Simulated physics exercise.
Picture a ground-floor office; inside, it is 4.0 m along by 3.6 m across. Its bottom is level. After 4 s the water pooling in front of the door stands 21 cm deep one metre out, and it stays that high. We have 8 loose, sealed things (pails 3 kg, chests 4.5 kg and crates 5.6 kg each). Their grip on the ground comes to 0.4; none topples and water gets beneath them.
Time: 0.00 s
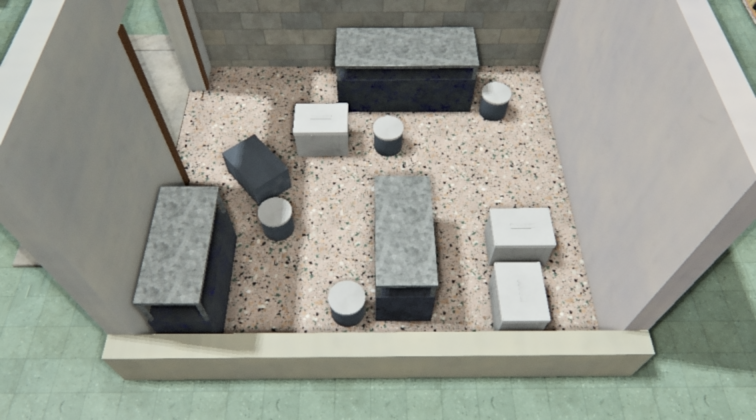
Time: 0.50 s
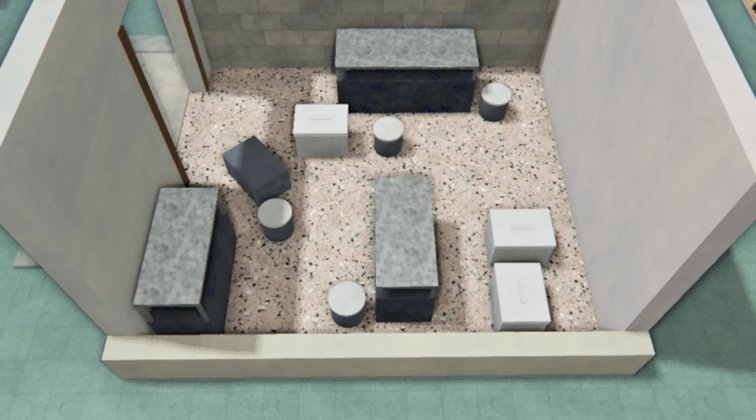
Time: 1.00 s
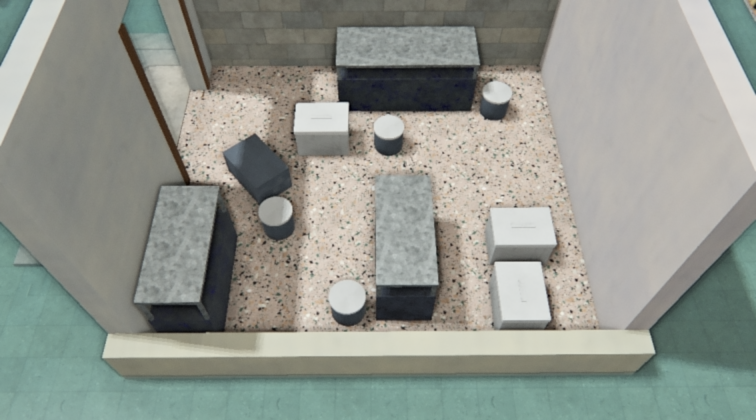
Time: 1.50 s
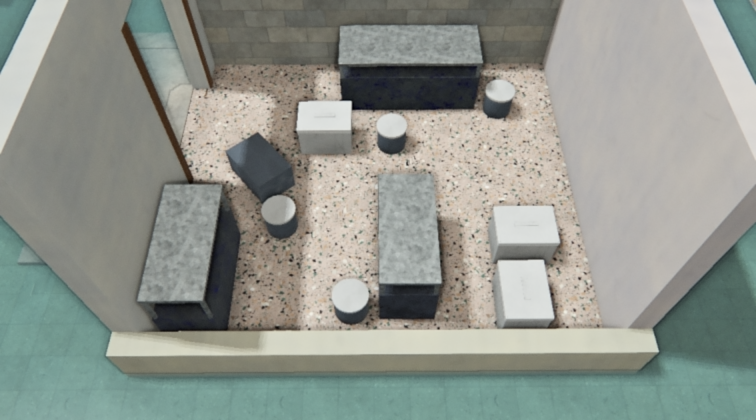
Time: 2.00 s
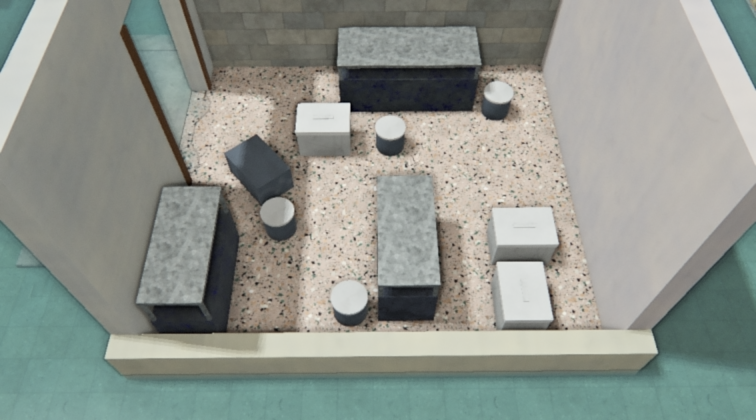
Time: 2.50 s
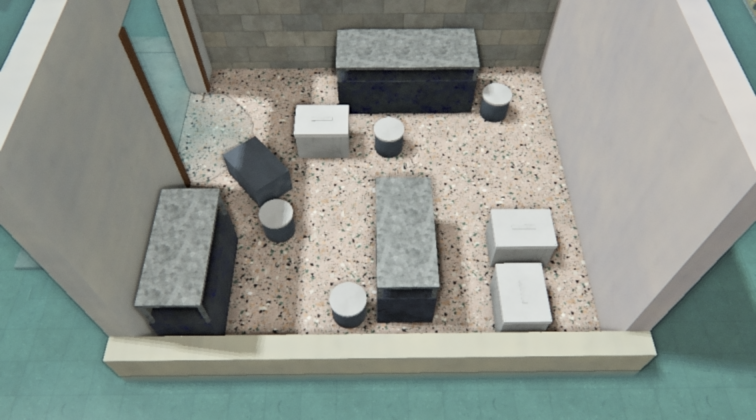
A roofless office with a speckled floor and pale walls, standing on green tiled ground, is seen from high above its low front wall. Dark blocks with grey tops, white boxes, small round pale-topped pails and a tilted dark box sit apart and stay in place. The view shifts very slightly, while bluish water gathers outside and a thin, clear sheet spreads in through the left doorway.
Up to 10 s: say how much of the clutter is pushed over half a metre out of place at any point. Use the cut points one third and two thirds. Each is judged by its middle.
It falls at two thirds or above.
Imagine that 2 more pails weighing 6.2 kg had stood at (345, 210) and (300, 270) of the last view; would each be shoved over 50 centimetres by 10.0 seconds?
In turn: Past it, less.
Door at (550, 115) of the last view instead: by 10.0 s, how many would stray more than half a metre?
Result: 6.
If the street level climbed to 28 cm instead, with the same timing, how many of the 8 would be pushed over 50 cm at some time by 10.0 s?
The answer would then be 8.
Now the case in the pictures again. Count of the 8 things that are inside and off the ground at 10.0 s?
Just then, the number is 8.
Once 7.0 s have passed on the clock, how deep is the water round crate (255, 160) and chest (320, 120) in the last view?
Depth approx. 5 cm / 9 cm.
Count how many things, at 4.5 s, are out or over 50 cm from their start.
Answer: 0.
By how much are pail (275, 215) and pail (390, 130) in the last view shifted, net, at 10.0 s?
Respectively 20 and 250 centimetres.
After 3.5 s 0 of 8 are over 50 cm from their spots; 0 afloat.
After 4.5 s 0 of 8 are over 50 cm from their spots; 1 afloat.
After 7.0 s 4 of 8 are over 50 cm from their spots; 6 afloat.
After 10.0 s 5 of 8 are over 50 cm from their spots, and 7 have been at some point; 8 afloat.
